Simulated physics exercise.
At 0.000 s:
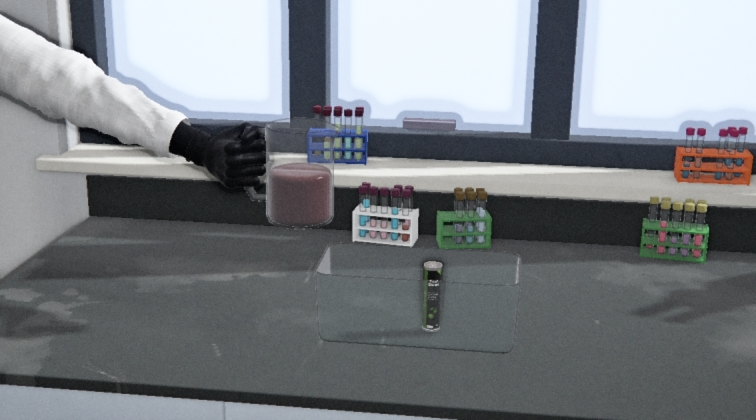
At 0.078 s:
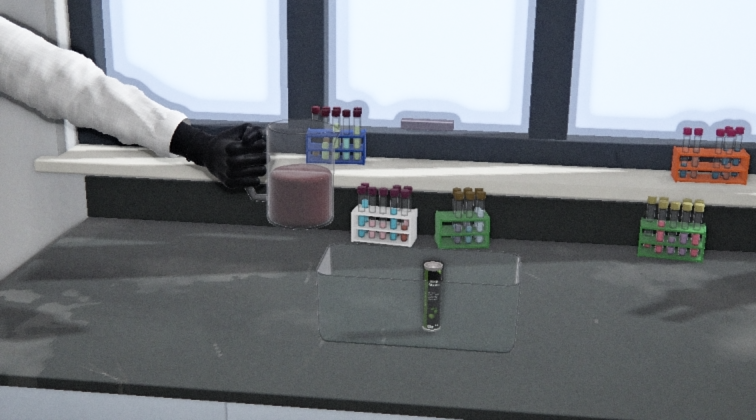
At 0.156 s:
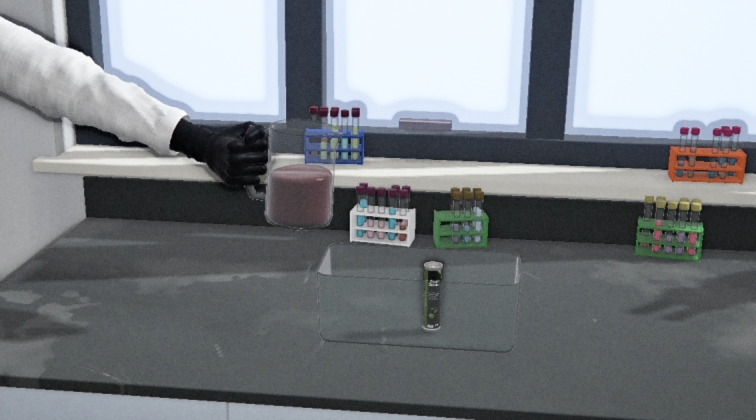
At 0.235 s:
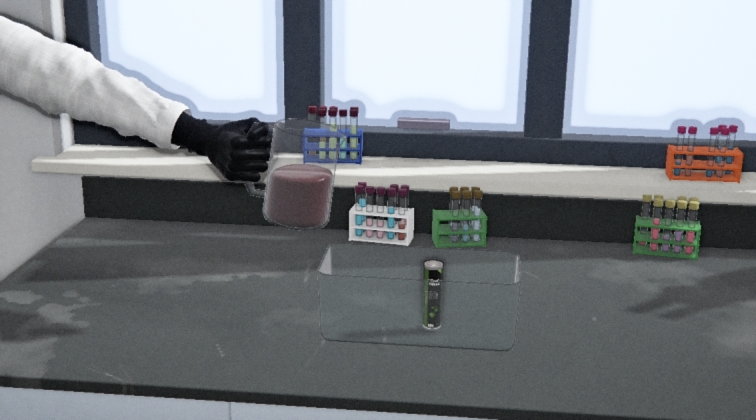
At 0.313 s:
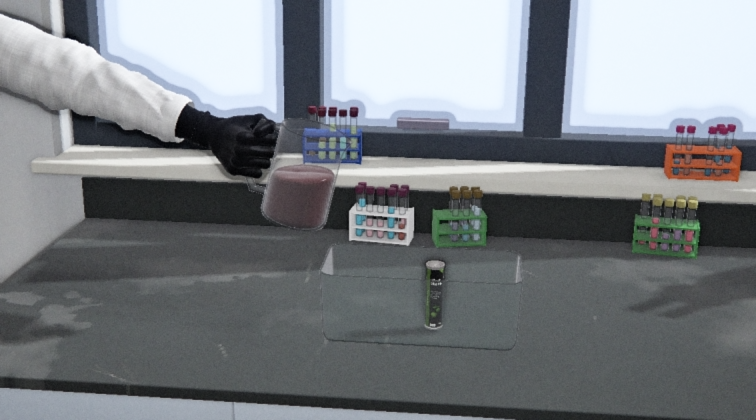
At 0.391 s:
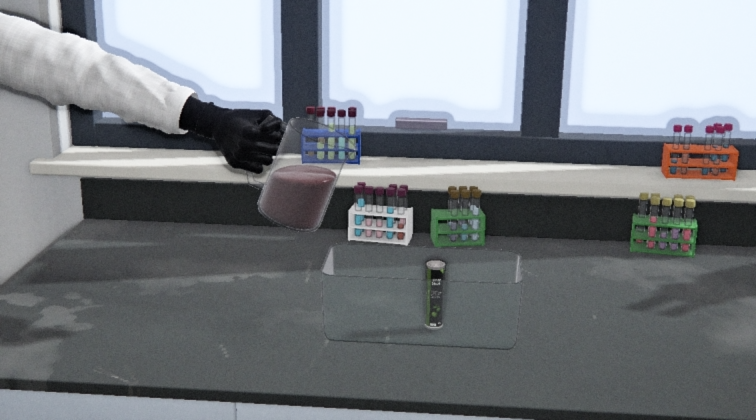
A black-gloved hand in a white sleeve reaches in from the left, holding a clear jug of dull pink liquid above a dark grey counter, seen from the front and slightly above. Racks of capped tubes in blue, white, green and orange line the pale windowsill and counter behind a clear oblong basin holding a small dark upright container. The jug, upright at first, tilts gradually rightward while the view drifts very slightly.
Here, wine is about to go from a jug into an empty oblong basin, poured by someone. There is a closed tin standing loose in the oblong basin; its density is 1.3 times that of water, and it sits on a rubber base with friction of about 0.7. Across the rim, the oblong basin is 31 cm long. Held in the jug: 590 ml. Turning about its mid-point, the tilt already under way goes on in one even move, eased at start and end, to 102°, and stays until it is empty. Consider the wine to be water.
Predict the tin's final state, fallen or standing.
My bet is it will last.
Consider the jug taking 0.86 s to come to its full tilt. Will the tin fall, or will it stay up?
It stays steady, then.
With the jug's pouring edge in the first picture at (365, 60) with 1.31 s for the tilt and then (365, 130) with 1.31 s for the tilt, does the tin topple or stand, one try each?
Try 1: Still standing; try 2: Tipped over.
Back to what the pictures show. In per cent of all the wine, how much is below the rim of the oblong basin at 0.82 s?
0 %, more or less.
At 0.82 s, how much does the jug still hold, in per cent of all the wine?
98 %.
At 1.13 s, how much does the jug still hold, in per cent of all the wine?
Some 52 per cent.
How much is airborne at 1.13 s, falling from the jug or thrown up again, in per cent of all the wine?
Near 20 in a hundred.
By 0.82 s the tilt is 70° and 99 per cent is still to pour; the tin stands where it began.
By 1.13 s the tilt is 97° and 53 per cent is still to pour; the tin stands where it began.
By 1.46 s the tilt is 102° and 11 per cent is still to pour; the tin stands where it began.
By 1.81 s the tilt is 102° and 1 per cent is still to pour; the tin stands where it began.
At rest the tin stands where it began.
